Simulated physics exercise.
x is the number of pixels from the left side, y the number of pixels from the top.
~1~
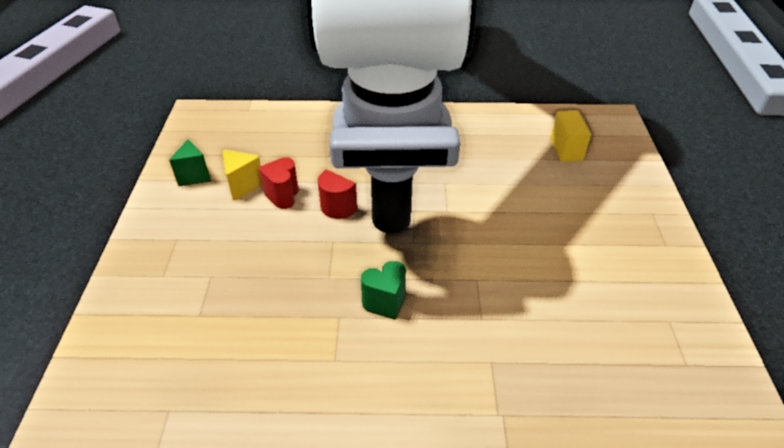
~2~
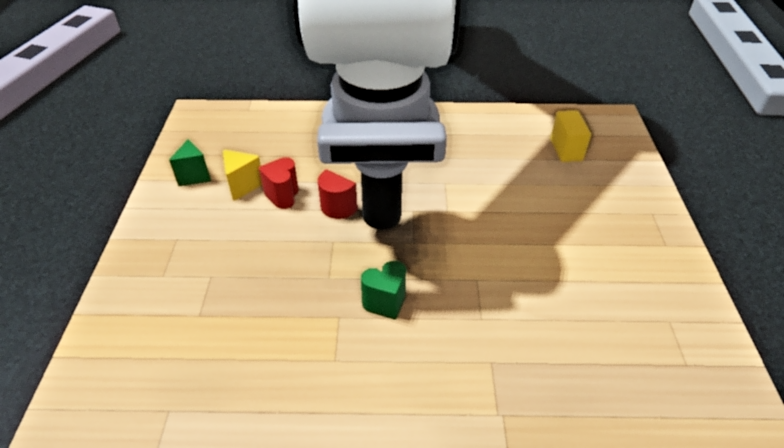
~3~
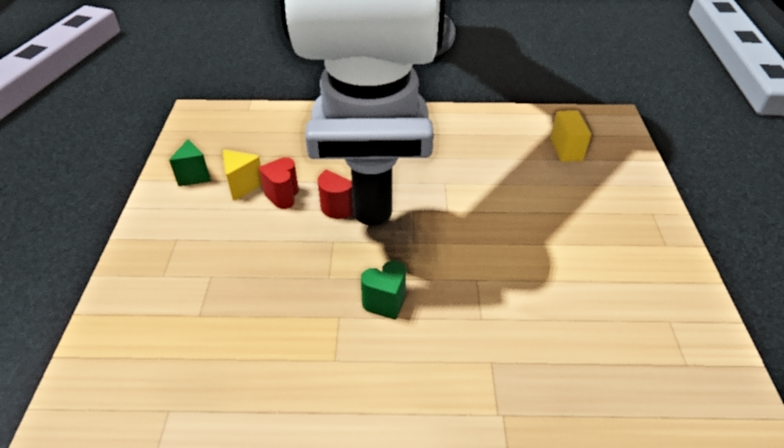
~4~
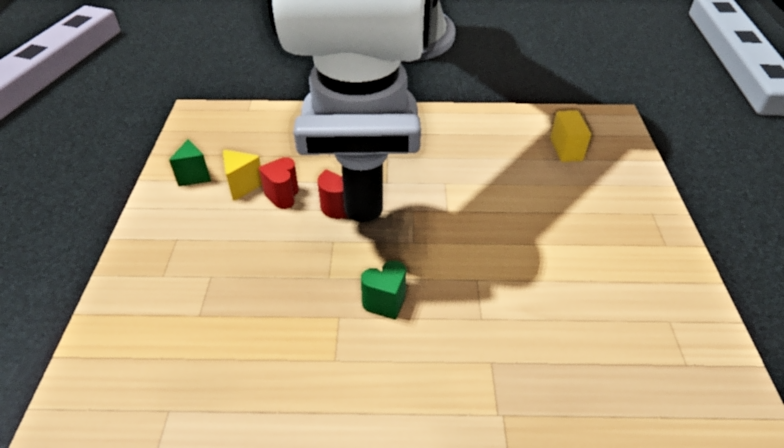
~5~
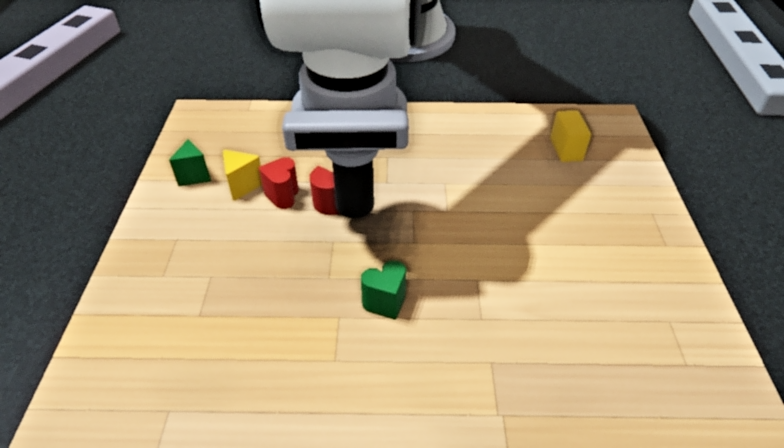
A white and grey robot arm with a black rod reaches over a light wooden board on a dark surface, seen from above by a still camera. A green triangle, yellow triangle, red heart and red D-shaped block sit at upper left, a green heart near the middle and a yellow hexagon at upper right. The rod slides slowly left and nudges the red D-shaped block slightly left.
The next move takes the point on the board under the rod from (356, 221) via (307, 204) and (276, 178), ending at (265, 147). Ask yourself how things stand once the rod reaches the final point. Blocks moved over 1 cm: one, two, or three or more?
Once the path ends, three or more blocks will have shifted.
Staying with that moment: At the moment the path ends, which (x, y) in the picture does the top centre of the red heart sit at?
Its top face will be centred at roughly (226, 129).
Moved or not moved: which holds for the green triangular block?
Shifted.
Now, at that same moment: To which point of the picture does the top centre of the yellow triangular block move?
I'd place it at (205, 147), taking the centre of its top.
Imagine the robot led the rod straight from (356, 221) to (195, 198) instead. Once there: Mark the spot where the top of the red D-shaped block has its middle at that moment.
That would be at about pixel (299, 161).
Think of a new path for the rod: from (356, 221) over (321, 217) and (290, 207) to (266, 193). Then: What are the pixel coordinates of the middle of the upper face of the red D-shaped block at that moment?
I'd place it at (291, 149), taking the centre of its top.
On the path given first. One third of the way, rod (304, 188); red heart (268, 164), turned 40° anticlockwise; red D-shaped block (292, 154), turned 30° clockwise.
Two thirds of the way, rod (273, 161); green triangular block (175, 152), turned 20° clockwise; yellow triangular block (209, 150), turned 50° anticlockwise; red heart (236, 143), turned 60° anticlockwise; red D-shaped block (276, 127), turned 65° clockwise.
At the end, rod (262, 132); green triangular block (172, 153), turned 25° clockwise; yellow triangular block (205, 147), turned 75° anticlockwise; red heart (226, 129), turned 125° anticlockwise; red D-shaped block (275, 101), turned 85° clockwise.
